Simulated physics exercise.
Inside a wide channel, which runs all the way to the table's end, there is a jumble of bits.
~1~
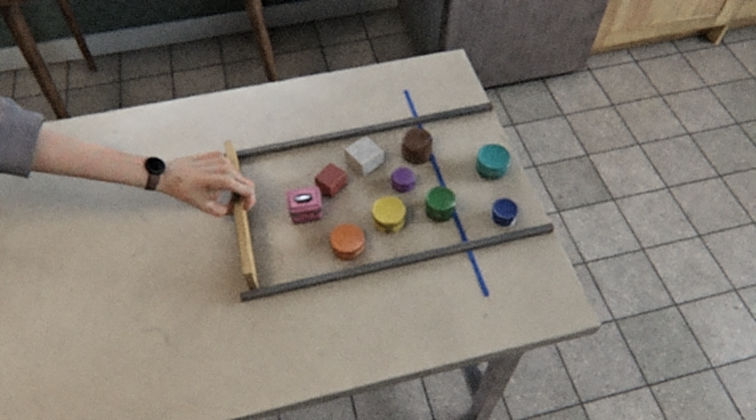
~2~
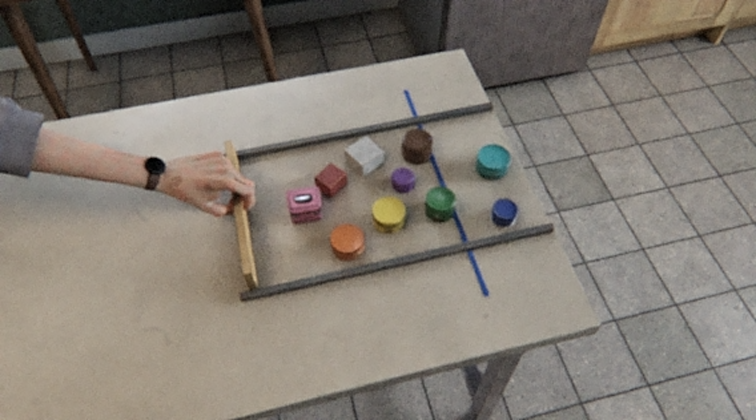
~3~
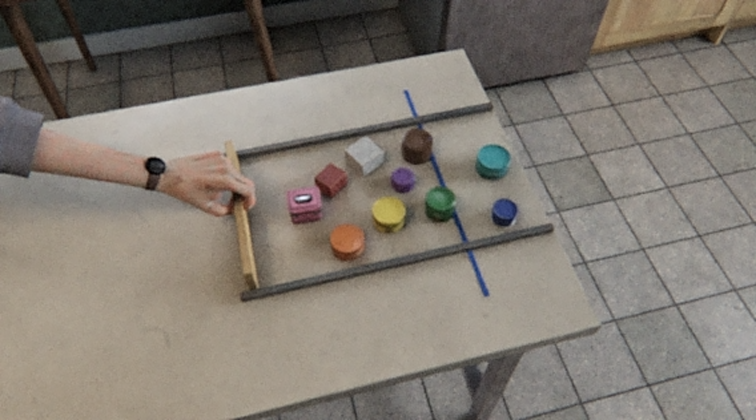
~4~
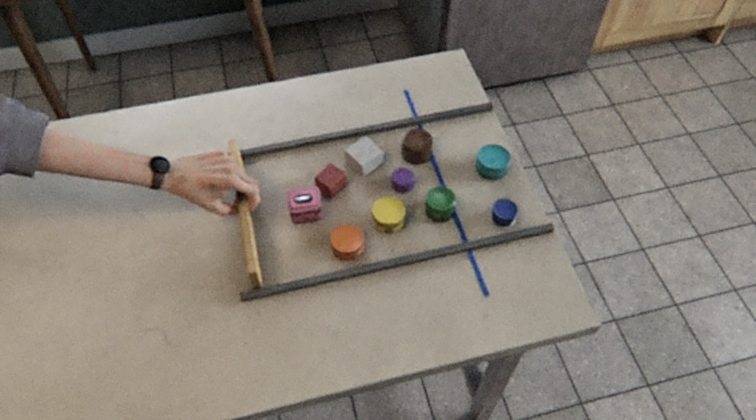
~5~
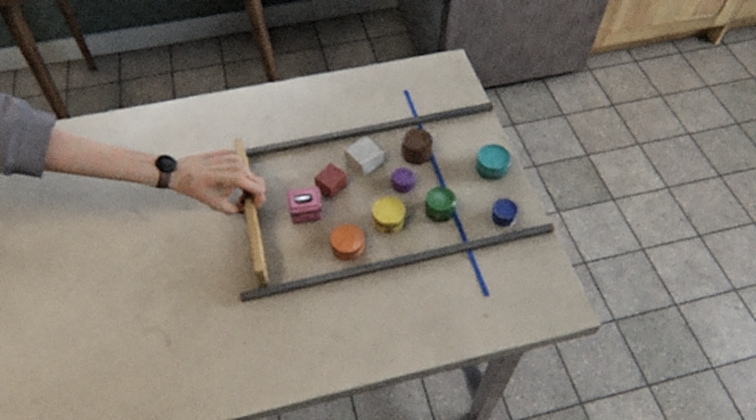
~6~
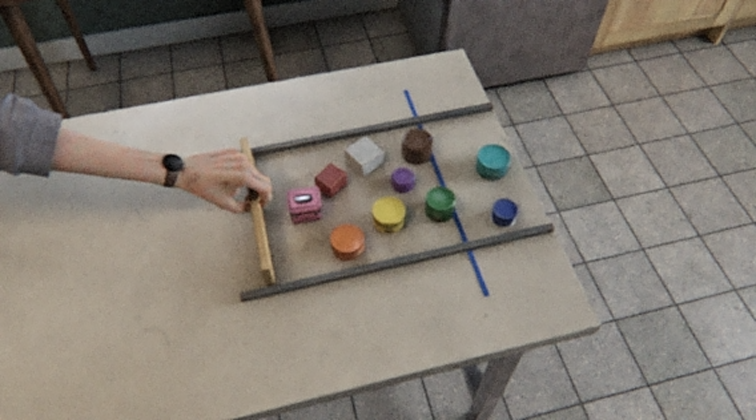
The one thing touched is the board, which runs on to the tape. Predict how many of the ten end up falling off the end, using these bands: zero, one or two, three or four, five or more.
Zero lost.
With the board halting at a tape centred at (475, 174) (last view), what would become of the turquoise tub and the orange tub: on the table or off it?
Turquoise tub down, orange tub still up.
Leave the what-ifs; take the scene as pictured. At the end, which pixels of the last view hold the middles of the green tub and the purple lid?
Final centres, first then second: (497, 193), (479, 164).
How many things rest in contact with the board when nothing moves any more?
Count recorded: 5.
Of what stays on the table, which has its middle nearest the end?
Result: The turquoise tub.
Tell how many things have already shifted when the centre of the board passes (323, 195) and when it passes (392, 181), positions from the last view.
The first number is 3, the next one 8.
Early on, none off yet; turquoise tub at rest near (493, 162); blue tin at rest near (504, 213); green tub at rest near (440, 205).
Finally, the number that fall off is zero.
